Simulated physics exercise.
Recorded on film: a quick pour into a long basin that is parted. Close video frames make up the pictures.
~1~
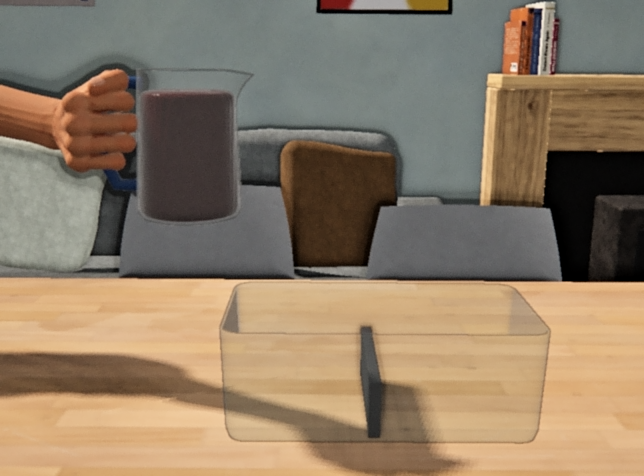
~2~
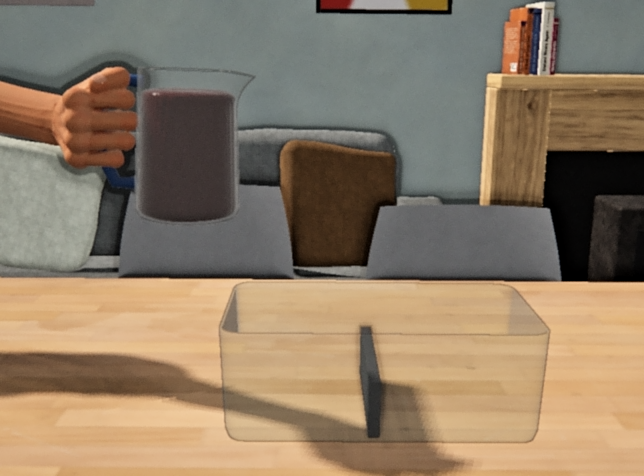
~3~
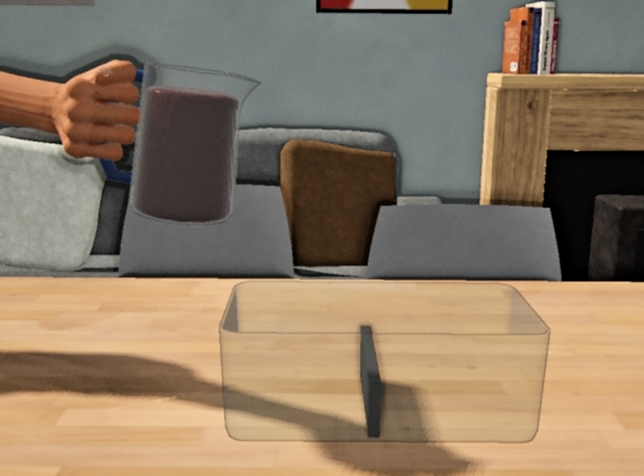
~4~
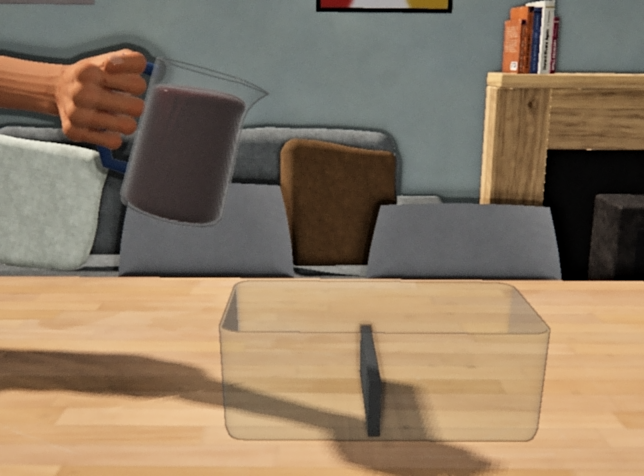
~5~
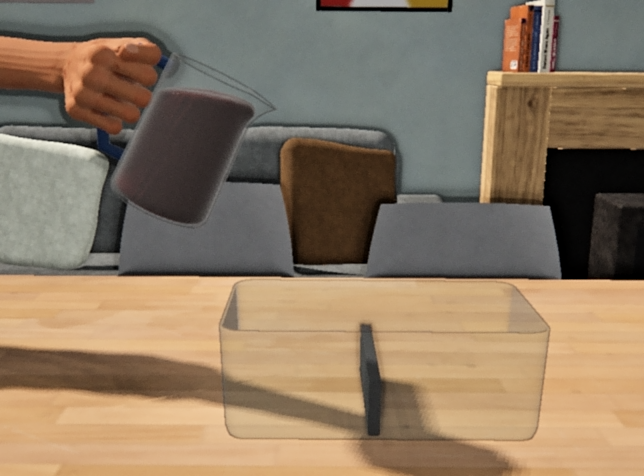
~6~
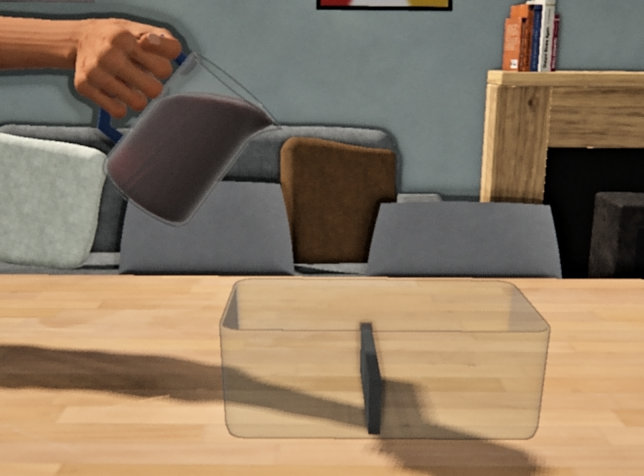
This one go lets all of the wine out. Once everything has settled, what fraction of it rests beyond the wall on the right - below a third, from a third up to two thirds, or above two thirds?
The bottom band.
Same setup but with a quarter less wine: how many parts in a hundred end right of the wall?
I'd put it at around 5 %.
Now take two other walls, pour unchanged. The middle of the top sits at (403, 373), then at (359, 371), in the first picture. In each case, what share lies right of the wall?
About 10 and 20 per cent.
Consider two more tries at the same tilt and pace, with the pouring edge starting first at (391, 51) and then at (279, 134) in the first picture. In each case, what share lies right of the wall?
Near 80 in a hundred first, near 5 in a hundred second.
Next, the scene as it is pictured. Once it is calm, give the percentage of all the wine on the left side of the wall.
Close to 90 per cent.
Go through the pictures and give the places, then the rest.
The first frame shows tilt 0°; pouring edge (254, 73); surface from (142, 92) to (236, 93); the long basin's rim runs from (229, 307) to (531, 309); the wall's top is at (370, 354).
The second frame shows tilt 2°; pouring edge (256, 75); surface from (143, 91) to (236, 94).
The third frame shows tilt 7°; pouring edge (262, 81); surface from (147, 89) to (240, 97).
The fourth frame shows tilt 15°; pouring edge (270, 92); surface from (145, 116) to (247, 100).
The fifth frame shows tilt 26°; pouring edge (278, 108); surface from (142, 123) to (255, 104).
The sixth frame shows tilt 39°; pouring edge (283, 128); surface from (128, 135) to (270, 111).
A moment on, the tilt is 109° and 61 per cent is still to pour, 12 is left of the wall and 0 right of it.
Next, the tilt is 113° and 19 per cent is still to pour, 55 is left of the wall and 0 right of it.
Then the tilt is 113° and 3 per cent is still to pour, 80 is left of the wall and 1 right of it.
Later the tilt is 113° and 0 per cent is still to pour, 87 is left of the wall and 2 right of it.
Finally, 88 per cent lies left of the wall, 2 right of it and 9 outside.
